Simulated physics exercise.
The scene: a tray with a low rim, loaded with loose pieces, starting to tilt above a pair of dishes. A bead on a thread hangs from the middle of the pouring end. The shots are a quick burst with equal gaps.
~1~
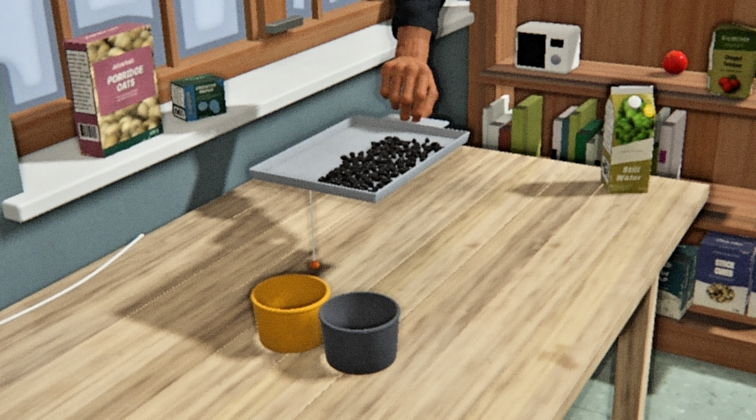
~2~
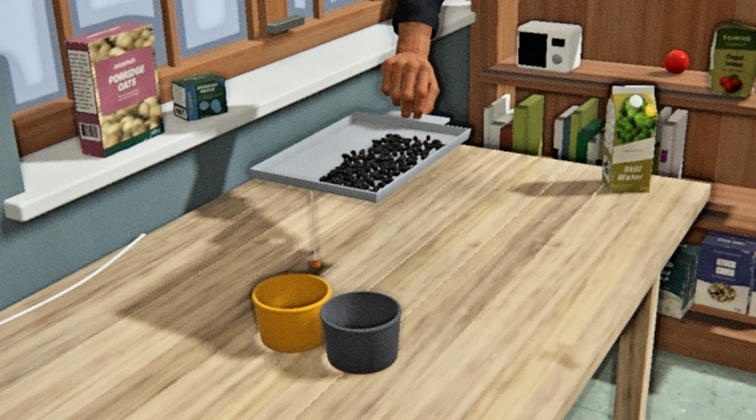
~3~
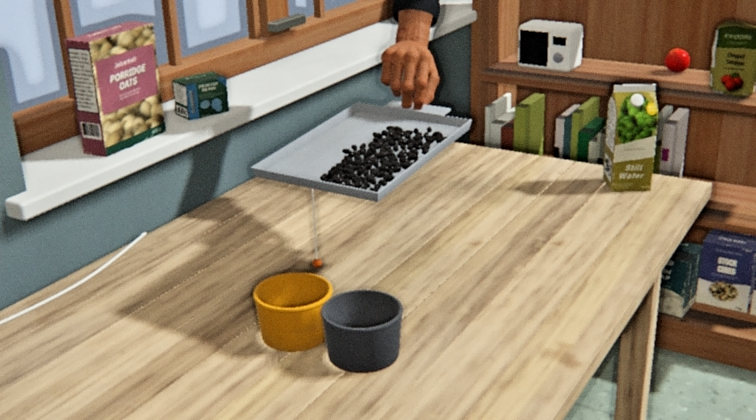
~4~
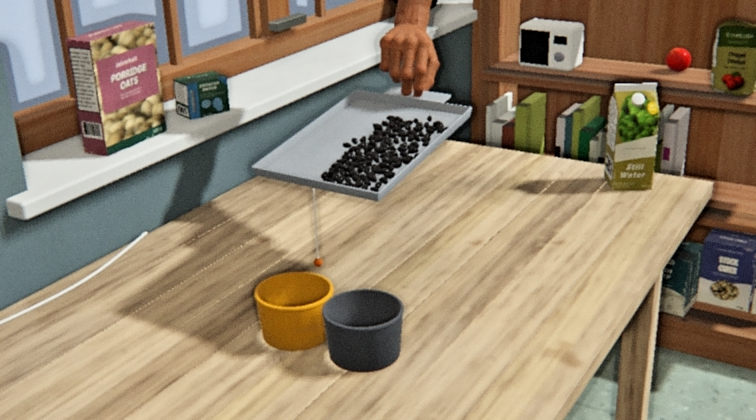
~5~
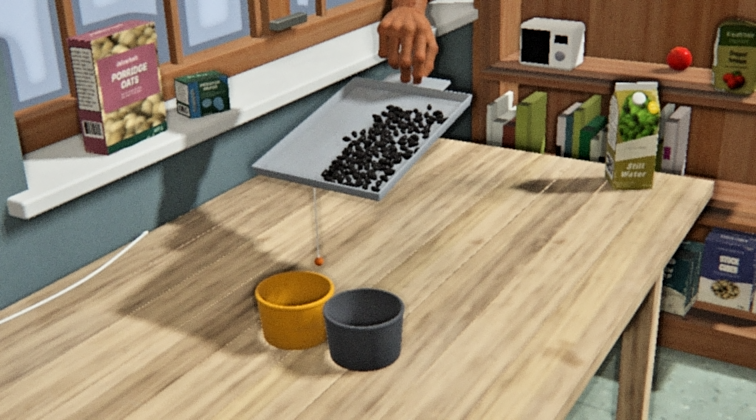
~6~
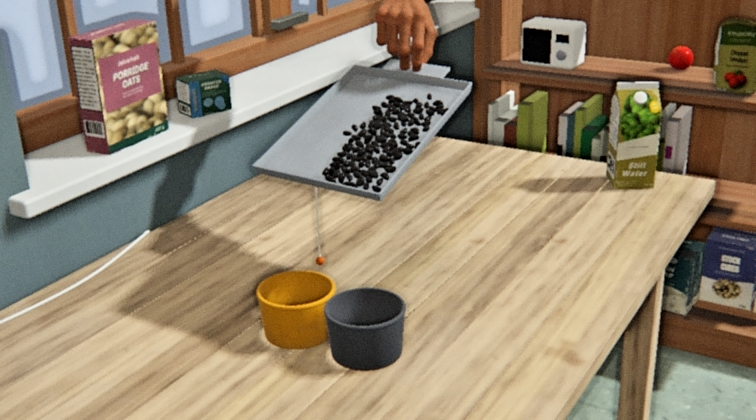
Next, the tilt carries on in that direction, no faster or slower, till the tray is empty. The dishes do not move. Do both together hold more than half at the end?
In the dishes lies over half of it.
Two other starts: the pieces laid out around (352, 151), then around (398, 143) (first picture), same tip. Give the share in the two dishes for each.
Roughly 80 per cent, and 80 per cent.
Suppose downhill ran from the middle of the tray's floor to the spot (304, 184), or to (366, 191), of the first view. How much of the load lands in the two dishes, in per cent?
First some 50, then 30 per cent.
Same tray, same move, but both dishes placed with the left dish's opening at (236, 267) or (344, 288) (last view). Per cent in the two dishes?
The first gives 40 %, the second 50 %.
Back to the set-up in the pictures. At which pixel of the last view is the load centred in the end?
Near (319, 332).
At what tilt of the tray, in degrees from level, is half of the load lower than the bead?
Near 110 degrees.
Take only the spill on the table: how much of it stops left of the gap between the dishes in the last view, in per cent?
It comes to 70 per cent or so.
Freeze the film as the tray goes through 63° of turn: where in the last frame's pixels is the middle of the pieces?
Roughly at (347, 157).
Just after the last frame, tray tipped steeply; almost all on the tray; just a few in the left dish; just a few in the air.
A moment on, tray tipped past a quarter turn; roughly two thirds on the tray; about a tenth in the right dish; about a tenth in the left dish; just a few outside both; roughly a quarter in the air.
Further on, tray tipped past a quarter turn; roughly half in the right dish; roughly half in the left dish; about a tenth outside both.
When it is over, tray tipped past a quarter turn; roughly half in the right dish; roughly half in the left dish; about a tenth outside both.
